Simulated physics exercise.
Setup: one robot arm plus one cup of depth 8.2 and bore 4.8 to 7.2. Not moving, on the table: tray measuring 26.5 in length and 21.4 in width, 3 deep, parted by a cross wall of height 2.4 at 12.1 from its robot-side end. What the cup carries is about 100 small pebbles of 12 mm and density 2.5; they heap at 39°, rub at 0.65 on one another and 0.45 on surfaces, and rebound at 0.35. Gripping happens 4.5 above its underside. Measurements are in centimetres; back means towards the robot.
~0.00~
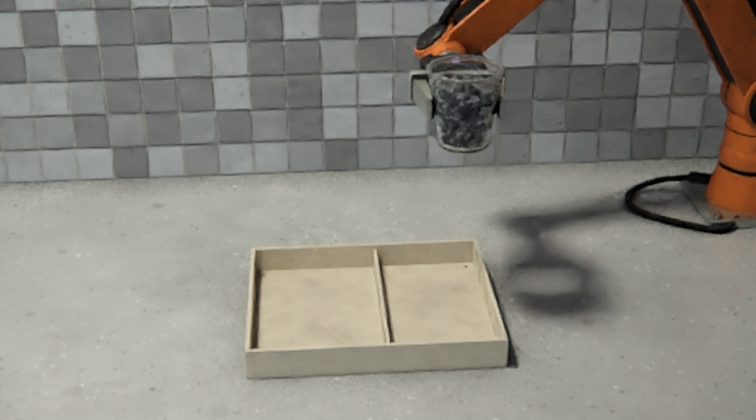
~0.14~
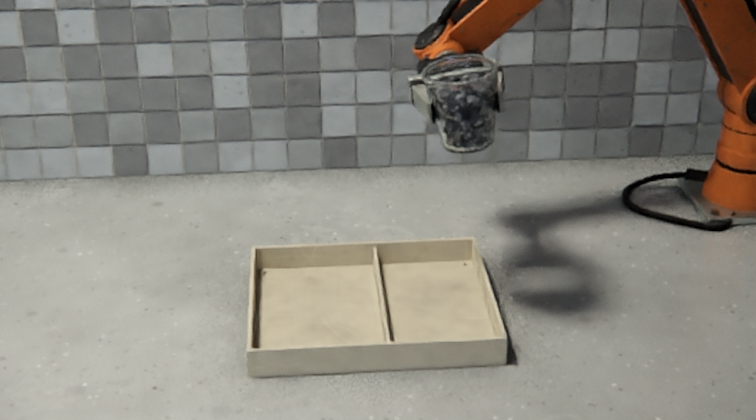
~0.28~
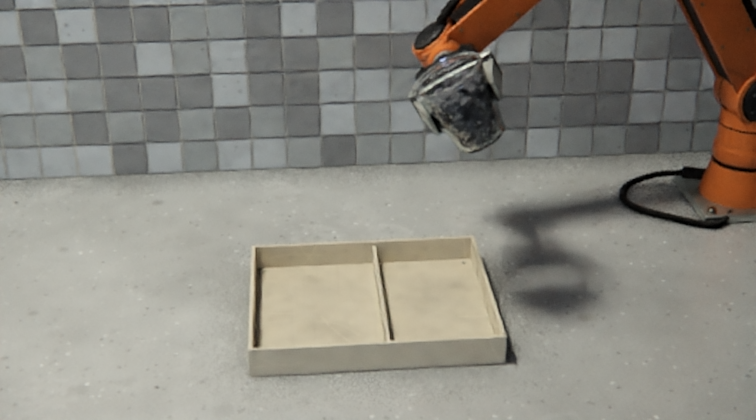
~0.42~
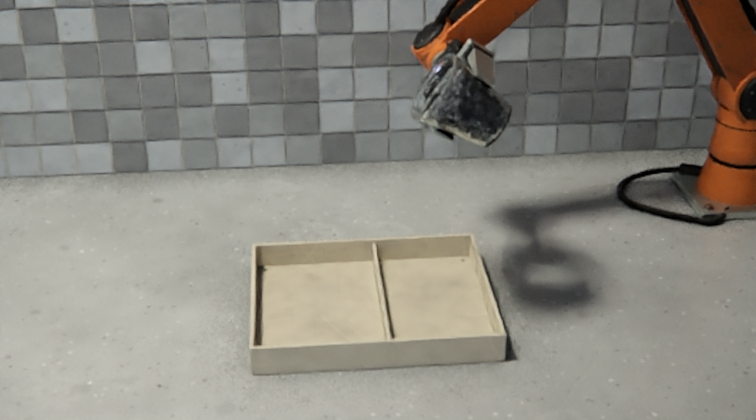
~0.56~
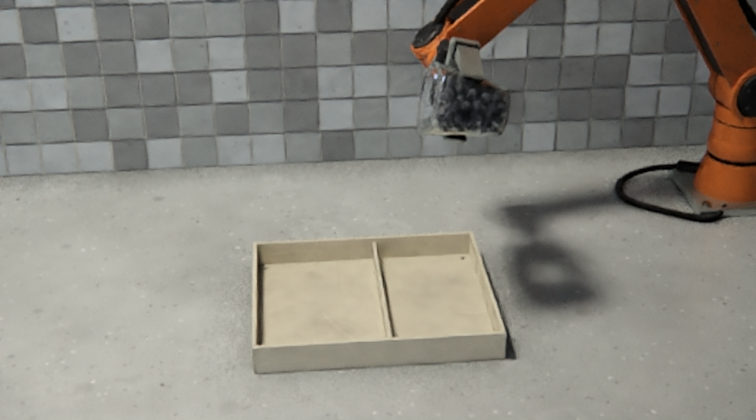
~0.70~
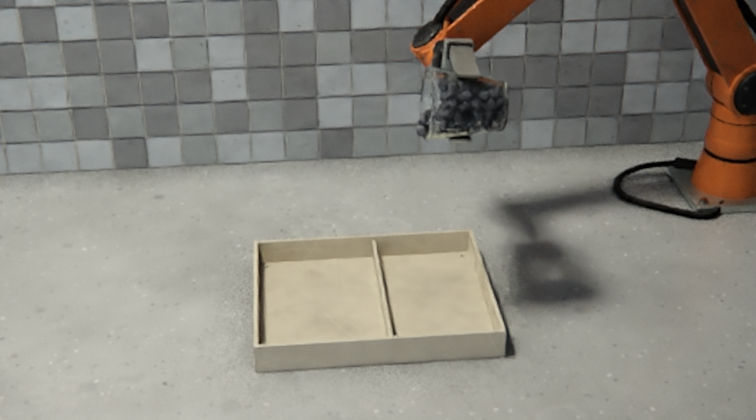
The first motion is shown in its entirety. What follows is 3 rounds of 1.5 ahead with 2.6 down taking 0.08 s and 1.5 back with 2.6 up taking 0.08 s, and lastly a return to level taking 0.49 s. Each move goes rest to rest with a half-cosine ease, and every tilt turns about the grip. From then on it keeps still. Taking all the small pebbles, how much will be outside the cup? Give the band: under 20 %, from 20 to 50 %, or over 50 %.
The share falls between 20 and 50 %.
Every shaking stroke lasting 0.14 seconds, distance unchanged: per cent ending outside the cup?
In that case around 20 per cent.
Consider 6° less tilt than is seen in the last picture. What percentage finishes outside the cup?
Close to 30 in a hundred, I'd say.
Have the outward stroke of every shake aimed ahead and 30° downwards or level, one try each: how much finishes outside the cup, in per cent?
About 70 and 95 per cent.
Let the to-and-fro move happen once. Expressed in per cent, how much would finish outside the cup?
In that case it would be near 20 percent.
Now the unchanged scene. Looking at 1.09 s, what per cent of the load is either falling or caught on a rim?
About 8 per cent.
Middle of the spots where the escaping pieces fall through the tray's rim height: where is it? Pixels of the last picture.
Centre: About (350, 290).
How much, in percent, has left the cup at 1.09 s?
So far around 25 % is out.
After 1.09 s, tilted 85° forward, highest piece 25 above the table; 72 in the cup, 17 in the far-side part, 1 in the robot-side part, 8 in flight or on a rim.
After 1.48 s, tilted 29° forward, highest piece 28 above the table; 58 in the cup, 35 in the far-side part, 5 in the robot-side part.
After 1.87 s, level, highest piece 28 above the table; 58 in the cup, 35 in the far-side part, 5 in the robot-side part.
After 2.92 s, level, highest piece 28 above the table; 58 in the cup, 35 in the far-side part, 5 in the robot-side part.
At rest, 58 in the cup, 35 in the far-side part, 5 in the robot-side part. That is 41 % outside the cup.
